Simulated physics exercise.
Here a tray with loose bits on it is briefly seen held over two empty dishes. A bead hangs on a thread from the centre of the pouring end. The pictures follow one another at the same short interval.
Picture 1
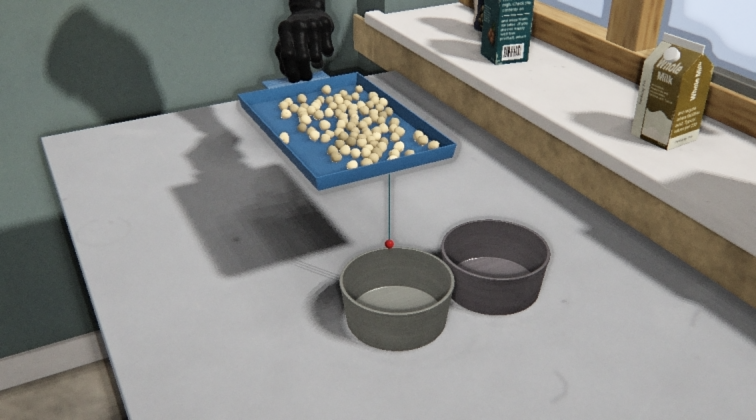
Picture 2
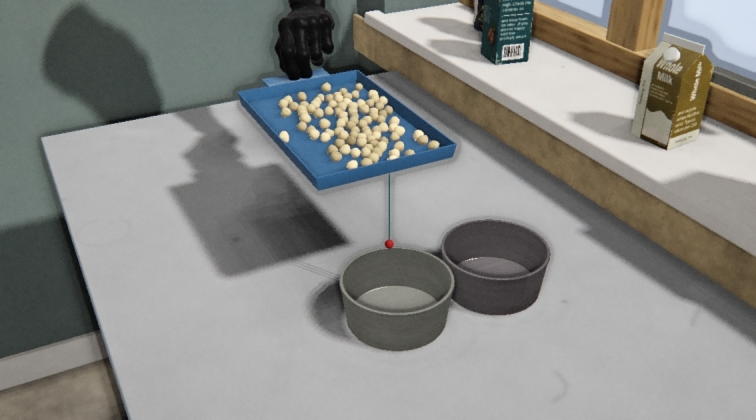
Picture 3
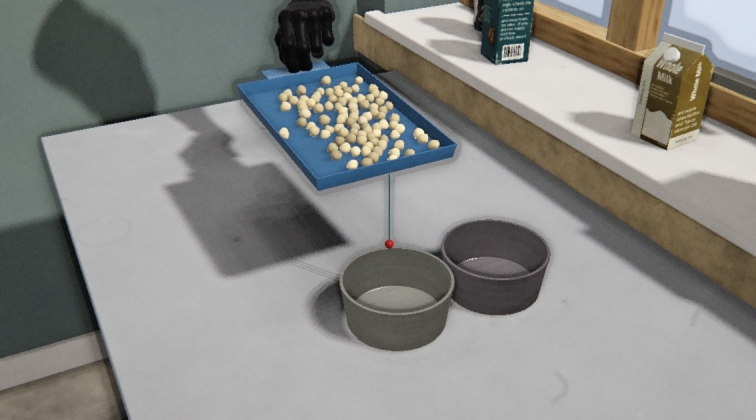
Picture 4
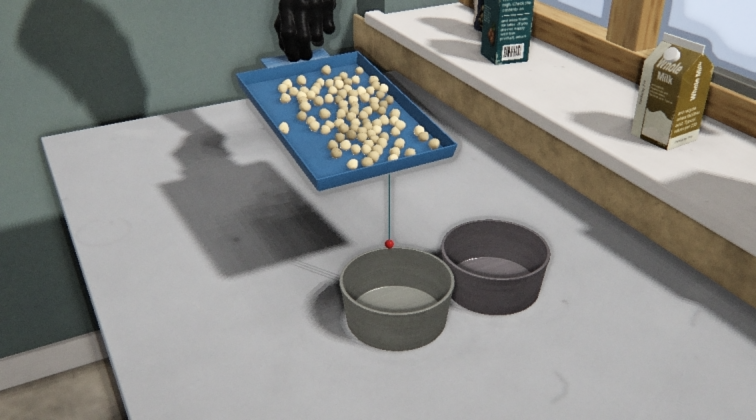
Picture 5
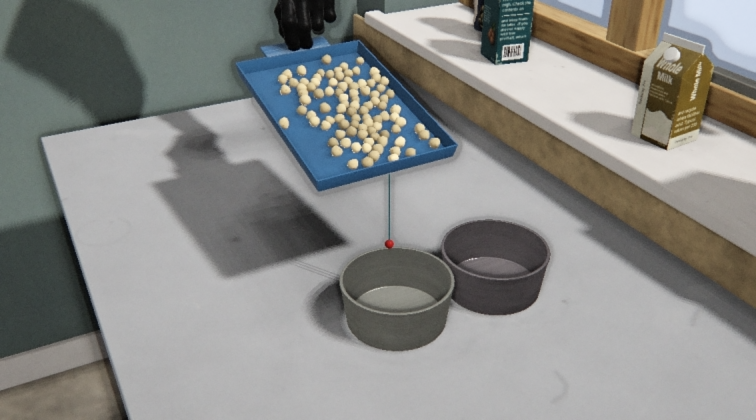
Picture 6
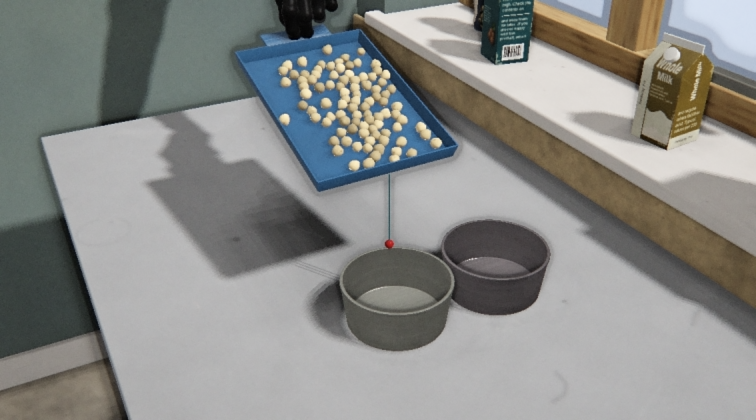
A black robotic hand gradually tilts a blue tray of macadamia nuts above two empty bowls.
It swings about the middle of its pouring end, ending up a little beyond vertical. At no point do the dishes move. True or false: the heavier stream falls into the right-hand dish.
False.
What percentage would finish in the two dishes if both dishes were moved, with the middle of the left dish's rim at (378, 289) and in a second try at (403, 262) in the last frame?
Some 90 and then some 40 per cent.
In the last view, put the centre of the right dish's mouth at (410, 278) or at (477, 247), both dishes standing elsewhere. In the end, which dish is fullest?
The dish to the right at the first, the dish to the left at the second.
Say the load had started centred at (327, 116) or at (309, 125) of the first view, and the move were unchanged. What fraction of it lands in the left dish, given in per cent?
You'd get 70 % the first time and 70 % the second.
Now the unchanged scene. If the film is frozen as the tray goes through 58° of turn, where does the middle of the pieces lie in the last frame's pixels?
Centre estimate: (381, 137).
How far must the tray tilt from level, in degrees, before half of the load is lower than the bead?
It is at around 110 degrees.
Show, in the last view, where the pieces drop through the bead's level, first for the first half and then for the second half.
Early-half point (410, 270); late-half point (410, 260).
Soon after the last picture, tray tipped steeply; nearly all on the tray; a stray few in the air.
A little later, tray tipped right over; nearly all on the tray; a stray few in the left dish; a stray few outside both.
Later still, tray tipped past a quarter turn; about two thirds in the left dish; a small part in the right dish; about a quarter outside both.
At rest, tray tipped past a quarter turn; about two thirds in the left dish; a small part in the right dish; about a quarter outside both.
